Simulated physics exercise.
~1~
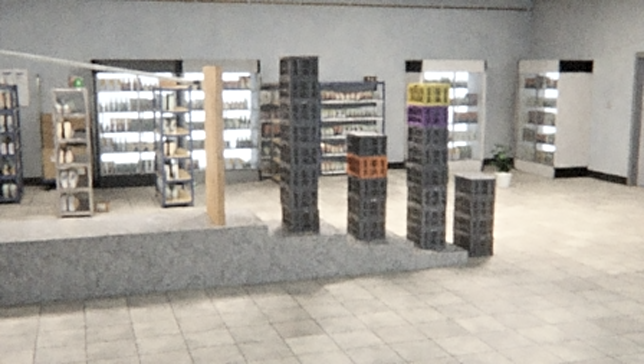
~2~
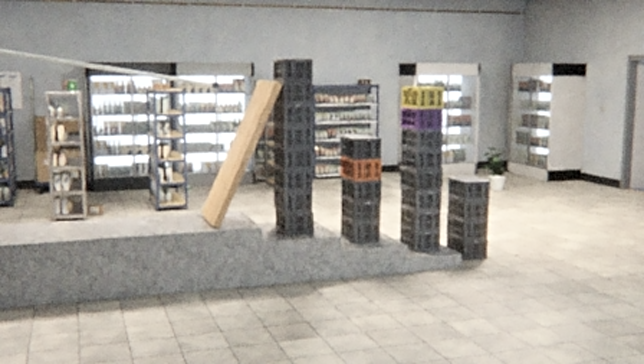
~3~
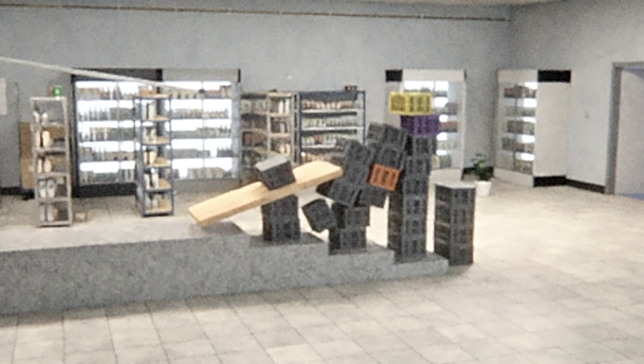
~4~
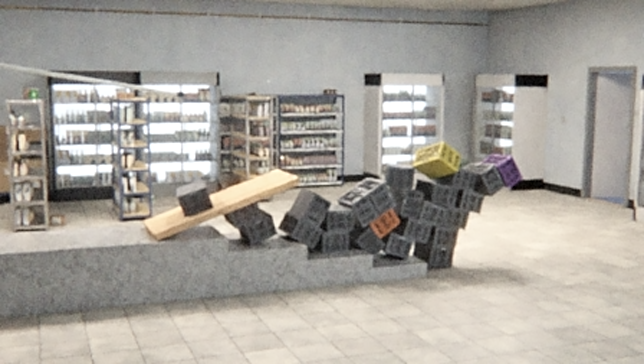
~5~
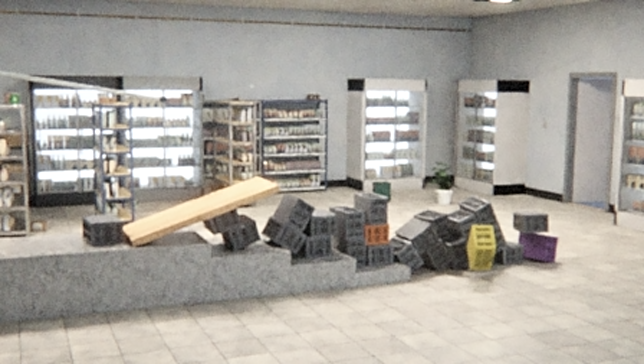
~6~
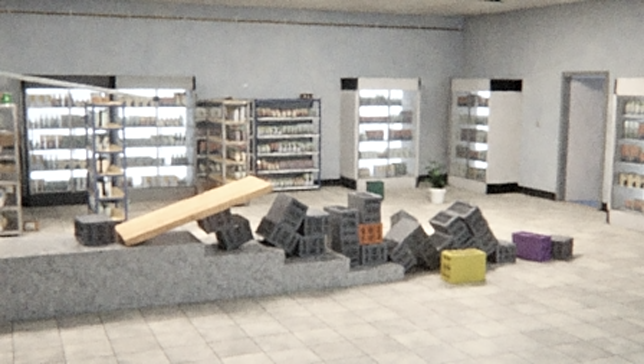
At the start, a tall wooden board stands upright on a grey stepped platform, beside four stacks of dark crates, one topped with yellow above purple. The board tips right and leans toward the tallest stack. That stack breaks apart and its crates tumble into the next one, which holds an orange crate, while the yellow and purple pair still stands. Then the farther stacks give way, throwing the yellow and purple crates off to the right. At the end, the board rests slanted on fallen crates, the orange crate sits among the heap, and the yellow and purple crates lie on the floor.
